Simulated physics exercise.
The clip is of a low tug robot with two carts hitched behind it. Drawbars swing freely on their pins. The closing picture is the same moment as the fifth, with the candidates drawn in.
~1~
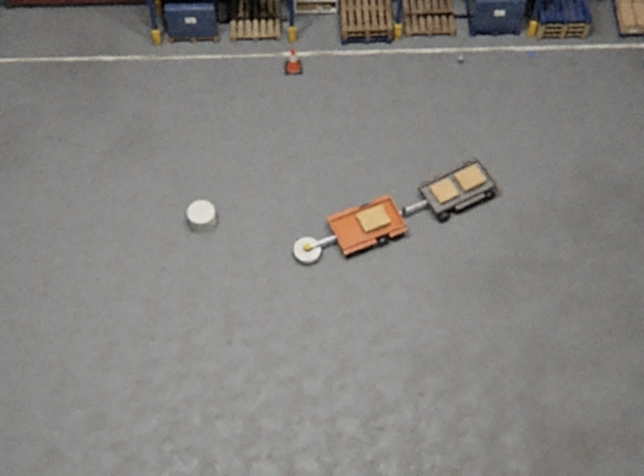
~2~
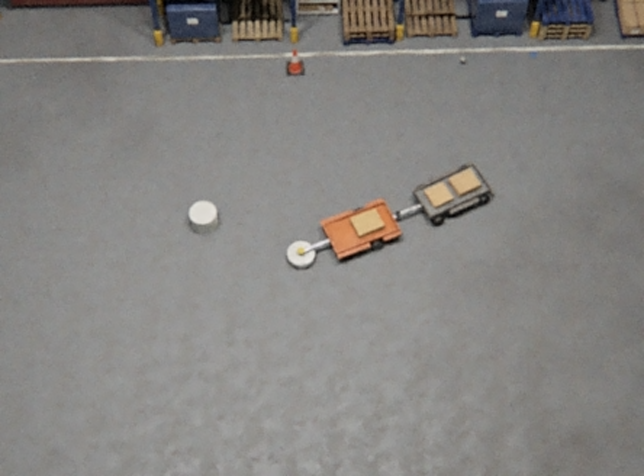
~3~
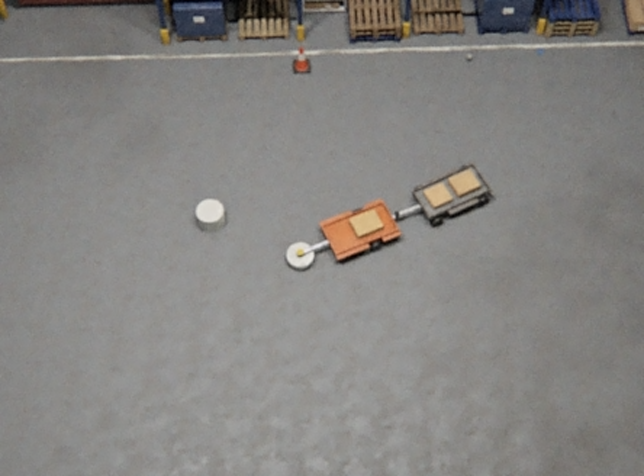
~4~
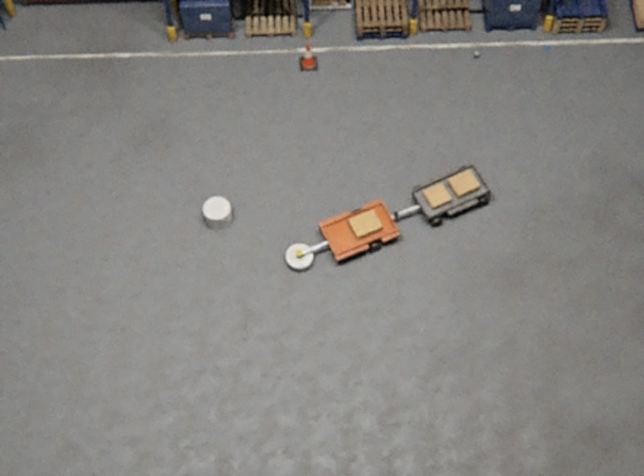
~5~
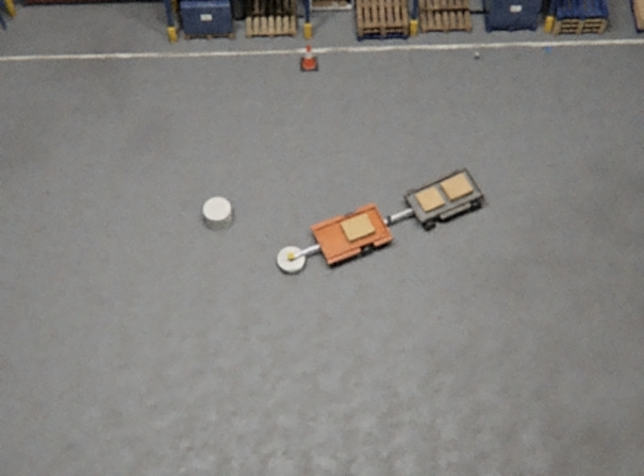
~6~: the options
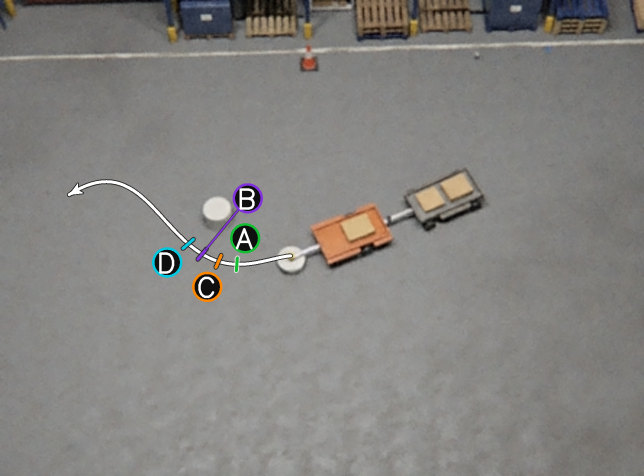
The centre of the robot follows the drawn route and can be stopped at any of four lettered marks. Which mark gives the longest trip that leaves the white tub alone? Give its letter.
Up to mark D.
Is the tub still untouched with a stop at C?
For that mark, yes.
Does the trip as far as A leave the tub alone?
Yes.
On the marked copy, A at (237, 264); B at (202, 254); C at (218, 261); D at (188, 244); the route from (291, 256) via (171, 227) to (69, 195).
Taking D. A third of the way, robot (253, 267), last cart (410, 210).
Two thirds of the way, robot (215, 263), last cart (378, 223).
When it is over, robot (189, 247), last cart (353, 233); nothing has been touched.
As for the rest, A is safe but short; B is safe but short; C is safe but short.
